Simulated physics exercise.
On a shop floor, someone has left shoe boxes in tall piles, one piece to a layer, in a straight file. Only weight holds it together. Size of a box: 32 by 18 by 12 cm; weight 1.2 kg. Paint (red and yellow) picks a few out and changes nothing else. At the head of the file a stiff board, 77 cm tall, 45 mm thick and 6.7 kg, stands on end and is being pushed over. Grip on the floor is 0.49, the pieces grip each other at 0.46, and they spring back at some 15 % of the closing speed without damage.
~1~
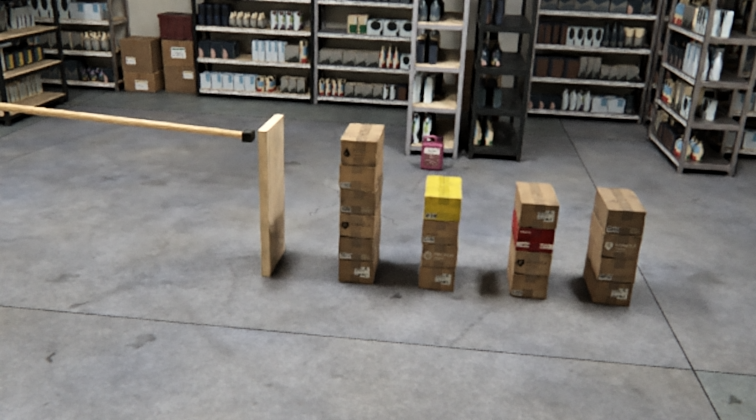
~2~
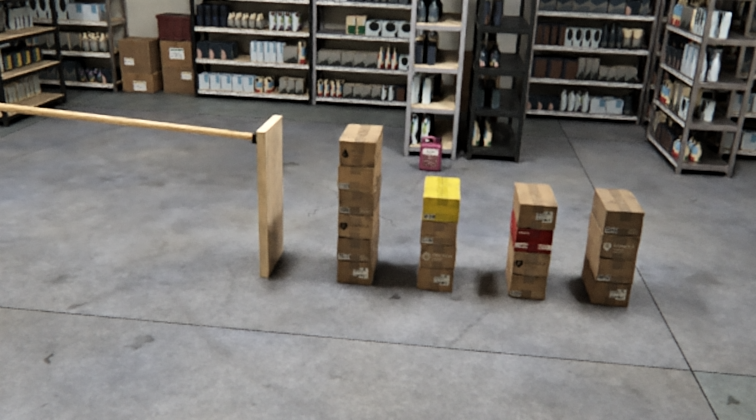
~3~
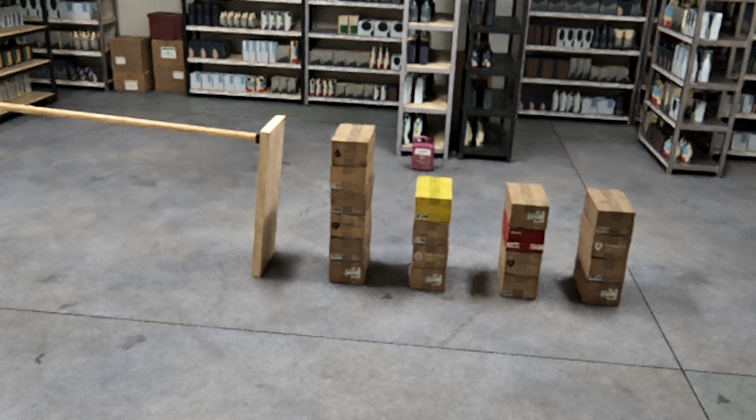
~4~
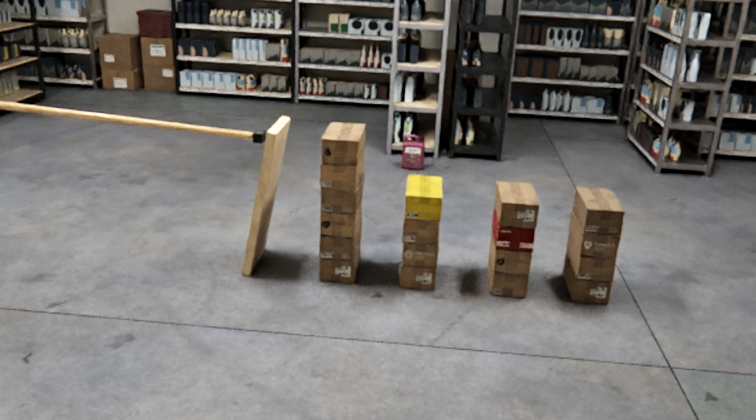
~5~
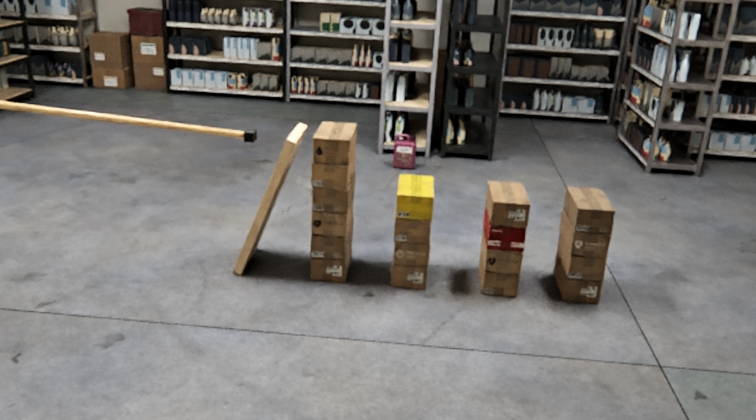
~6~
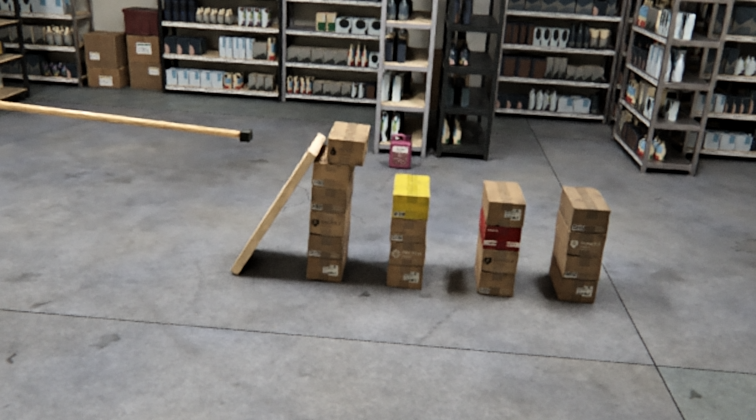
On a shop floor in front of stocked shelves, a pole reaches in from the left and pushes an upright wooden board beside four stacks of boxes. The board tilts right, leaving the halted pole behind, then leans into the nearest, tallest stack, shifting its top box rightward.
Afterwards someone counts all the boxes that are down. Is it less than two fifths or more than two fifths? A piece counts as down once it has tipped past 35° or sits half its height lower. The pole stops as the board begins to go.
It comes to upwards of two fifths.
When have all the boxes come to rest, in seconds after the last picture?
Near 2.0 s.
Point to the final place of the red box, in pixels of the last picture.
Near (564, 250).
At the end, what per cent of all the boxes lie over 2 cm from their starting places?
100 per cent.
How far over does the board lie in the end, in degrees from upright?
About 70°.
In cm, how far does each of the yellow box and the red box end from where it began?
About: Yellow 60, red 35.
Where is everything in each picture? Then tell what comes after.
In the first frame (places mark the middle of the side facing us; the camera pans a little), pole end (245, 138) 7 cm short, board 0° from upright; red box (535, 241); yellow box (442, 209); the rest undisturbed.
In the second frame, pole end (256, 139) 11 mm short, board 0° from upright; yellow box (441, 210).
In the third frame, pole end (260, 139) 49 mm in, board 4° from upright; red box (525, 241); the rest undisturbed.
In the fourth frame, pole end (256, 138) 8 cm in, stopped, board 11° from upright; red box (515, 240); the rest undisturbed.
In the fifth frame, pole end (248, 137) 8 cm in, stopped, board 21° from upright; yellow box (415, 208); the rest undisturbed.
In the sixth frame, pole end (243, 137) 8 cm in, stopped, board 30° from upright; yellow box (411, 208); red box (502, 239); 4 disturbed, none down.
Then, 0.43 s after the last picture, board 52° from upright; 1 of the 18 boxes down; yellow box shifted 24 mm.
Then, 0.81 s after the last picture, board 68° from upright; 9 of the 18 boxes down; yellow box leaning 19°, 42 mm lower; red box leaning 7°.
Then, 1.69 s after the last picture, board 68° from upright; 17 of the 18 boxes down; red box leaning 45°, 10 cm lower; yellow box leaning 21°, 19 cm lower.
At rest, board 68° from upright; 17 of the 18 boxes down; red box leaning 43°, 10 cm lower; yellow box leaning 34°, 21 cm lower. That is 94 per cent. As the last picture would show them, middles, red box near (564, 251), yellow box near (516, 243).
